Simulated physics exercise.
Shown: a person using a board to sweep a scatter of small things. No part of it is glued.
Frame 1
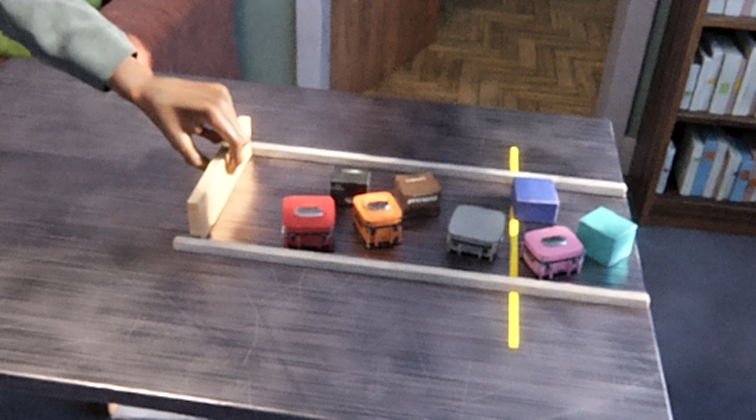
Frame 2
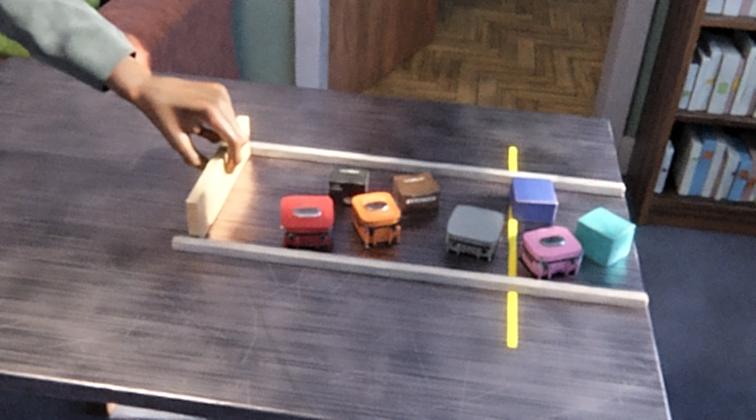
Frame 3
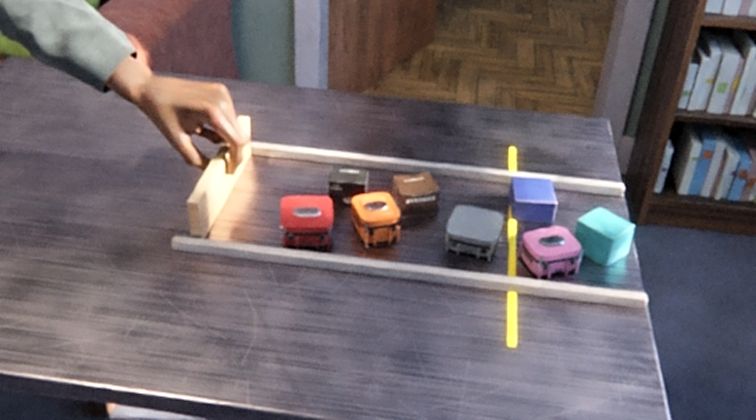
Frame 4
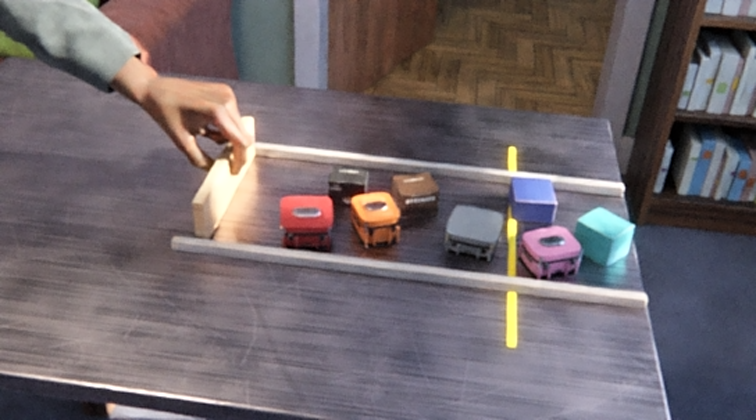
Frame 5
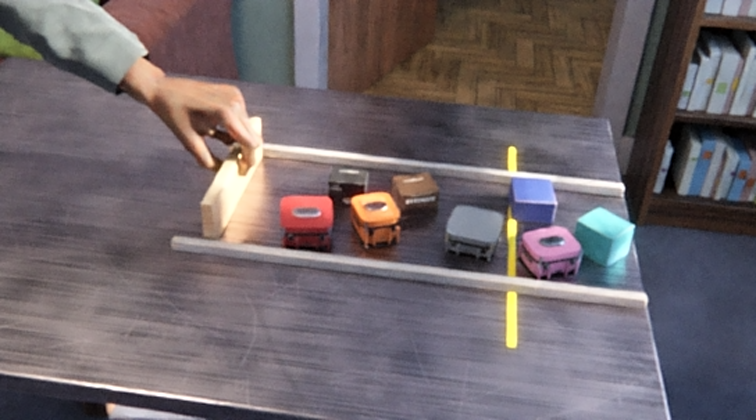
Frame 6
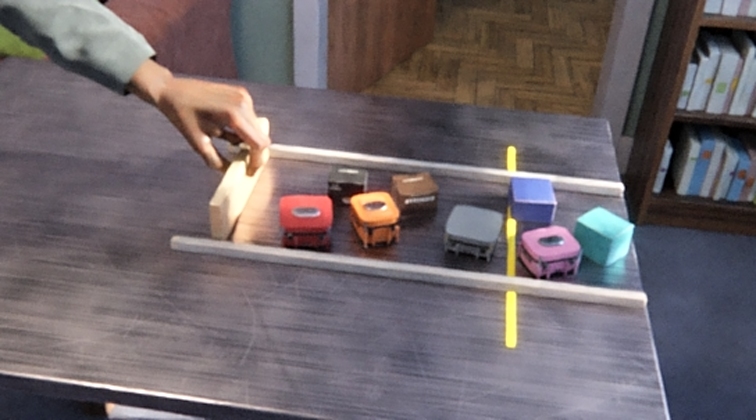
A hand held a wooden board upright on a dark table, kept it still at first, then slid it slightly right toward the small colourful cases and blocks, which stayed where they were.
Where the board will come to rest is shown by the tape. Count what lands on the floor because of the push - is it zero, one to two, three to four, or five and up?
Lost: A pair at most, not none.
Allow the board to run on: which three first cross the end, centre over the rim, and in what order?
Order noted: Turquoise block, then pink case, then grey case.
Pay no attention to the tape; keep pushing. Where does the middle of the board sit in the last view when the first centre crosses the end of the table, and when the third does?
First: Around (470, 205). Next: Around (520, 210).
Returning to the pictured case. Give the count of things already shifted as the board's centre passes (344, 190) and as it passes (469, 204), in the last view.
The counts are 3 and 8.
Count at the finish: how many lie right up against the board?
2 are in contact with it.
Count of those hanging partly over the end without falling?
That would be 1.
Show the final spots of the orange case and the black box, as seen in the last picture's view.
Same order as the question: First (584, 243), second (532, 208).
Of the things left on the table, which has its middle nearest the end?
The grey case ends nearest.
Soon after, none off yet; turquoise block at rest near (602, 237); pink case at rest near (548, 253); blue block at rest near (531, 199).
Then, none off yet; turquoise block at rest near (602, 237); pink case moved a little near (568, 257); blue block at rest near (531, 199).
Further on, none off yet; turquoise block moved about its own width near (638, 240); pink case moved well along near (636, 271); blue block moved about its own width near (566, 199).
At rest, the number that fall off is one or two; fallen, pink case and turquoise block.
